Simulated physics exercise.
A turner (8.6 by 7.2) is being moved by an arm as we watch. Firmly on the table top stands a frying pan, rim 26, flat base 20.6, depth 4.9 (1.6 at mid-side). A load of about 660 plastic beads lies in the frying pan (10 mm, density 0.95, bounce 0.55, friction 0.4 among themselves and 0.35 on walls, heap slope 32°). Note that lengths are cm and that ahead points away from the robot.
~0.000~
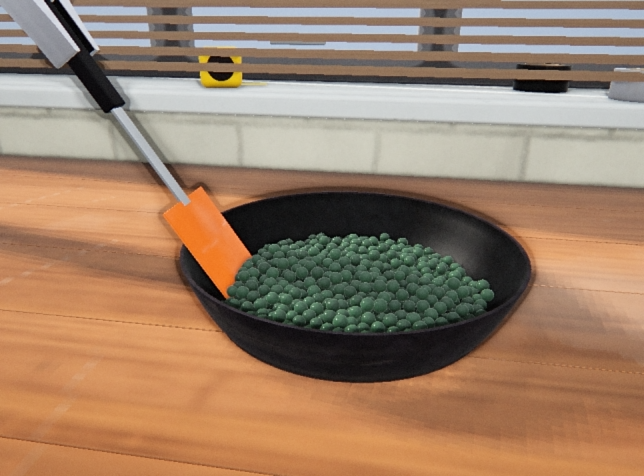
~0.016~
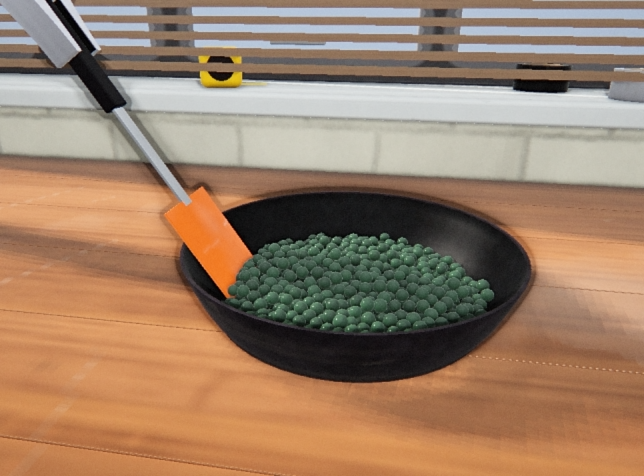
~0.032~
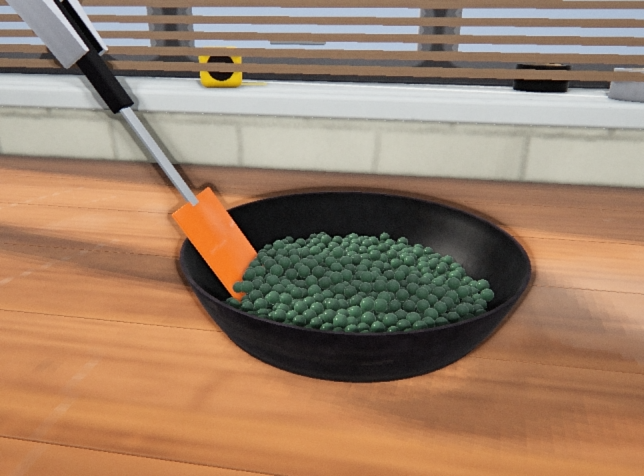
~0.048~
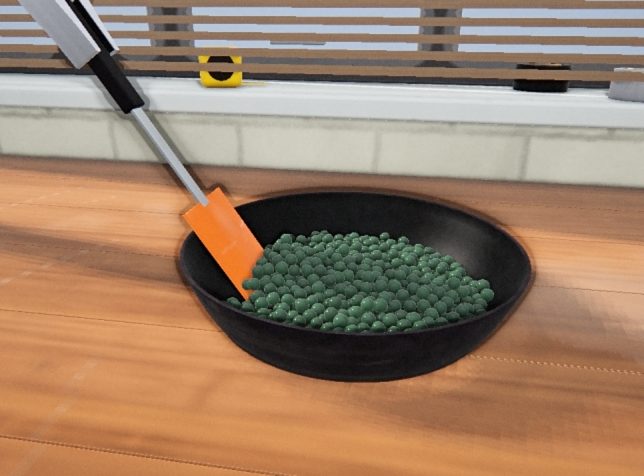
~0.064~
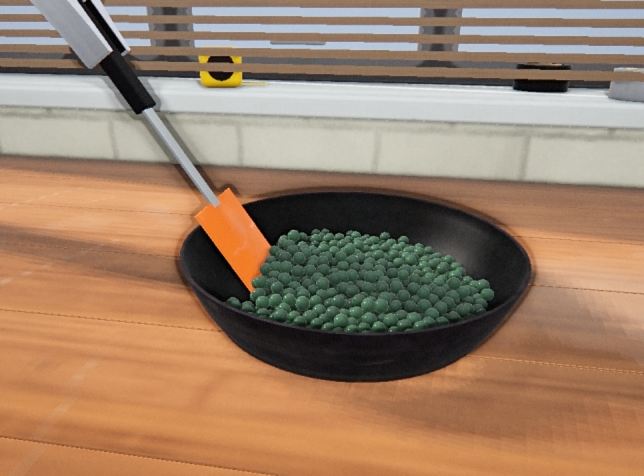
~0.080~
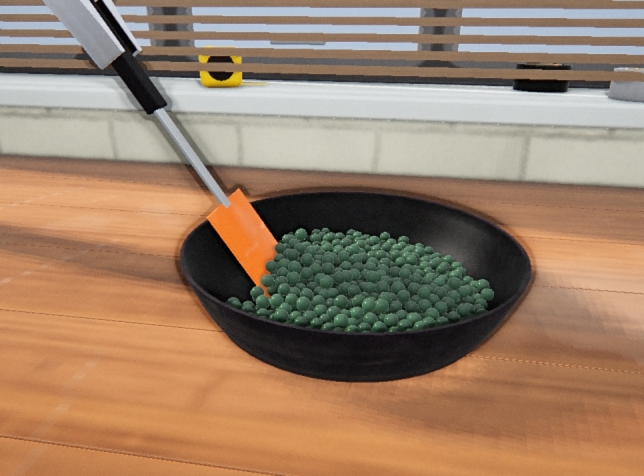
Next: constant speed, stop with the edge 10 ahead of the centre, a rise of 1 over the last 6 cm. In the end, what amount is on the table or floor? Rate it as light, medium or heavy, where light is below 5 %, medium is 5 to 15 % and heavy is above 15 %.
Rating: Medium.
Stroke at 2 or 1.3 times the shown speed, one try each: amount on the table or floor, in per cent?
About 25 and 15 per cent.
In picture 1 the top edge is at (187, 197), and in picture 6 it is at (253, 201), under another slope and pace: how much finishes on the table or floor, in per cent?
Off the vessel, on the table or floor: Some 20 percent.
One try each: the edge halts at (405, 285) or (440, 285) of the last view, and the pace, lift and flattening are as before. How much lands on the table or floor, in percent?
Around 0 per cent for the first try and 0 per cent for the second.
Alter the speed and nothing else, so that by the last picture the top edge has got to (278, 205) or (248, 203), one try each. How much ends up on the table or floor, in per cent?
That comes to some 25 and some 20 percent, in that order.
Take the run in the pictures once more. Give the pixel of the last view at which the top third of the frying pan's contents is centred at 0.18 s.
Around (369, 270).
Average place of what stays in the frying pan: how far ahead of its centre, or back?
It rests close to 3.5 centimetres ahead of centre.
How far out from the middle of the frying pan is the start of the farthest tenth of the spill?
About 30 cm from the centre.
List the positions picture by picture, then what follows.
The first picture shows turner top edge at (183, 200), sloping 56°; upper third of the load around (347, 275), from x 225 to 485, top at y 235; 662 in the frying pan.
The second picture shows turner top edge at (185, 200), sloping 56°; upper third of the load around (345, 274), from x 225 to 485, top at y 235.
The third picture shows turner top edge at (192, 200), sloping 56°; upper third of the load around (341, 273), from x 225 to 485, top at y 235.
The fourth picture shows turner top edge at (202, 201), sloping 56°; upper third of the load around (339, 272), from x 225 to 485, top at y 235.
The fifth picture shows turner top edge at (213, 201), sloping 56°; upper third of the load around (339, 271), from x 225 to 485, top at y 235.
The sixth picture shows turner top edge at (224, 202), sloping 56°; upper third of the load around (339, 272), from x 225 to 485, top at y 230; 662 in the frying pan.
By 0.18 s, sloping 56°, highest piece 5 above the table; 662 in the frying pan.
By 0.28 s, sloping 56°, highest piece 6 above the table; 662 in the frying pan.
By 0.53 s, sloping 56°, highest piece 6 above the table; 612 in the frying pan, 41 on the table or floor, 9 on the blade or in flight.
By 1.58 s, sloping 56°, highest piece 6 above the table; 612 in the frying pan, 50 on the table or floor.
Final count, 612 in the frying pan, 50 on the table or floor. That is 8 % on the table or floor.
